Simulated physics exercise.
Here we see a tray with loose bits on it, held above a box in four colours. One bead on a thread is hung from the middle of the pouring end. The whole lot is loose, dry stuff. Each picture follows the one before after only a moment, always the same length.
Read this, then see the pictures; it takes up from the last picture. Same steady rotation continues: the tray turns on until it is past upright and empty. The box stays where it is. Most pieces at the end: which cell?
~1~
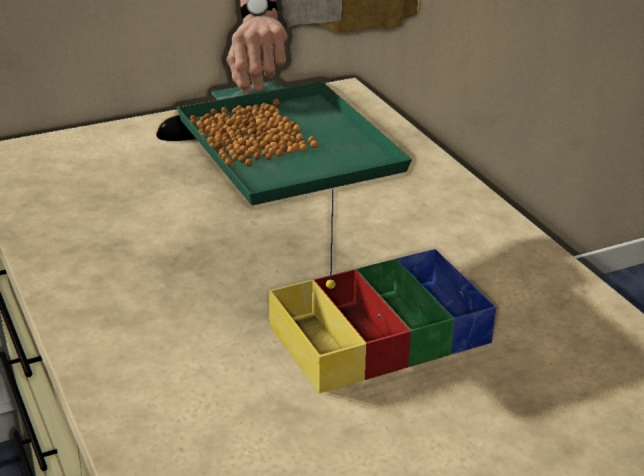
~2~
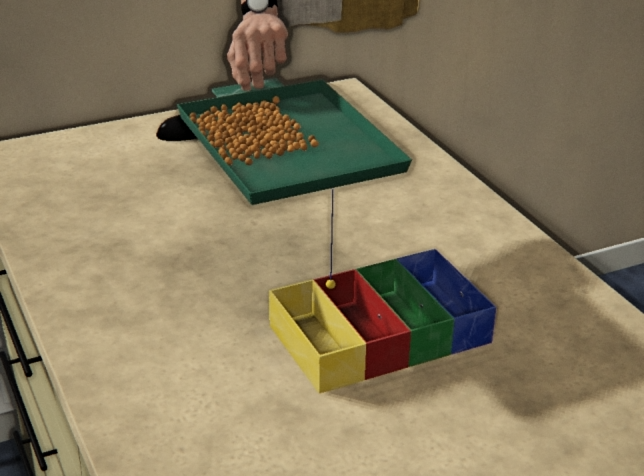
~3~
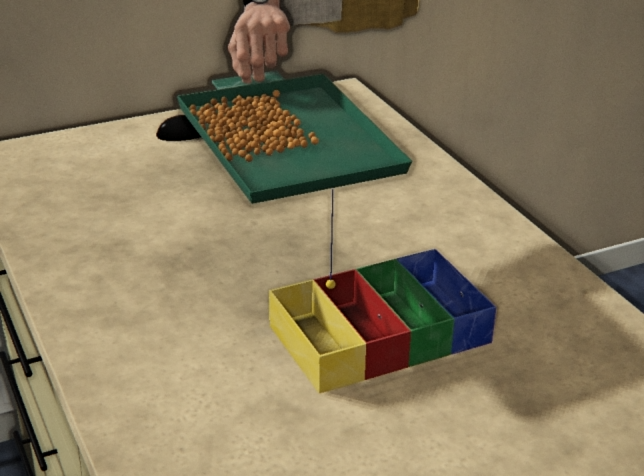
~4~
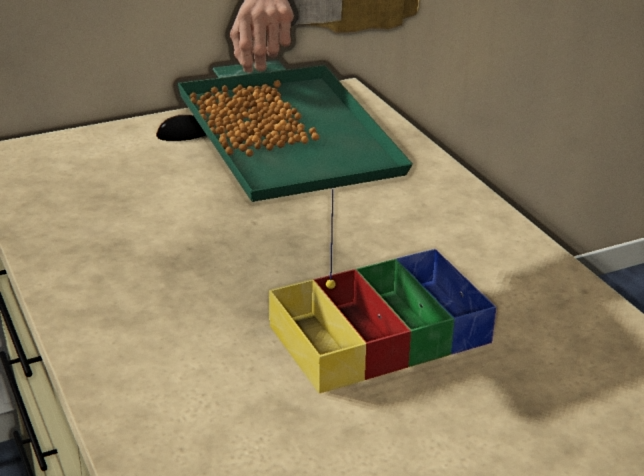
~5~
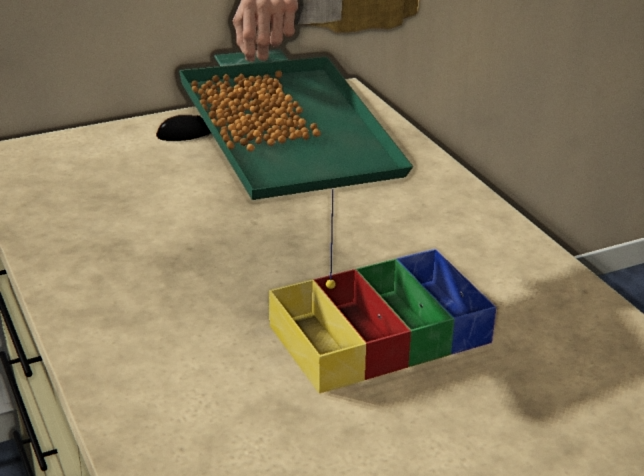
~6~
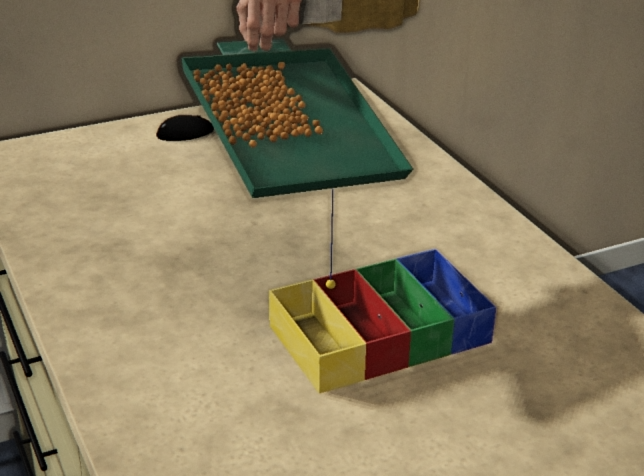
Green.
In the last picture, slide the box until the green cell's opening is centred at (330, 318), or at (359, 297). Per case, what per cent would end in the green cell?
It comes to roughly 10 per cent in one try and roughly 30 per cent in the next.
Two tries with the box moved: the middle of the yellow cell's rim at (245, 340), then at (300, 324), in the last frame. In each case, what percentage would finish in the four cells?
Roughly 50% on the first try and 100% on the second.
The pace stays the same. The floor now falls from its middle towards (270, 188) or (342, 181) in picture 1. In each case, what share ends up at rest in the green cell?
Respectively 0 and 30 in a hundred.
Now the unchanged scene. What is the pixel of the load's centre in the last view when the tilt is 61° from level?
In the last view the centre sits at roughly (366, 171).
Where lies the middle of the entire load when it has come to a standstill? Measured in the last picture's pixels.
At about (398, 327), give or take.
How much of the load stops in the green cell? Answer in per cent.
About 60 per cent.
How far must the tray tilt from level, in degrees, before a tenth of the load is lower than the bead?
Around 65 degrees of turn.
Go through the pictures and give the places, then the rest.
The first picture shows corners of the pouring end at (252, 191) and (407, 158), level; middle of the load at (251, 133), roasted chickpeas; bead on its thread at (331, 284); yellow cell at (342, 365); red cell at (387, 352); green cell at (431, 339); blue cell at (473, 327).
The second picture shows corners of the pouring end at (252, 191) and (407, 159), level; middle of the load at (251, 131).
The third picture shows corners of the pouring end at (252, 190) and (408, 160), tipped barely, lowest at the right corner; middle of the load at (251, 126).
The fourth picture shows corners of the pouring end at (253, 189) and (408, 163), tipped a little, lowest at the right corner; middle of the load at (252, 118).
The fifth picture shows corners of the pouring end at (254, 187) and (409, 165), tipped a little, lowest at the right corner; middle of the load at (253, 110).
The sixth picture shows corners of the pouring end at (256, 186) and (409, 167), tipped clearly, lowest at the right corner; middle of the load at (255, 102); yellow cell at (342, 365); red cell at (387, 352); green cell at (431, 339); blue cell at (473, 327).
Soon after the last picture, tray tipped steeply; most on the tray; a stray few in the green cell; a stray few in the blue cell; a stray few in the yellow cell; a stray few in the red cell; a small part falling or outside the box.
A little later, tray tipped past a quarter turn; about half on the tray; about a quarter in the green cell; a small part in the red cell; a small part in the blue cell; a stray few in the yellow cell; a small part falling or outside the box.
Later still, tray tipped past a quarter turn; about two thirds in the green cell; about a quarter in the red cell; a small part in the blue cell; a small part in the yellow cell.
At rest, tray tipped past a quarter turn; about two thirds in the green cell; about a quarter in the red cell; a small part in the blue cell; a small part in the yellow cell.
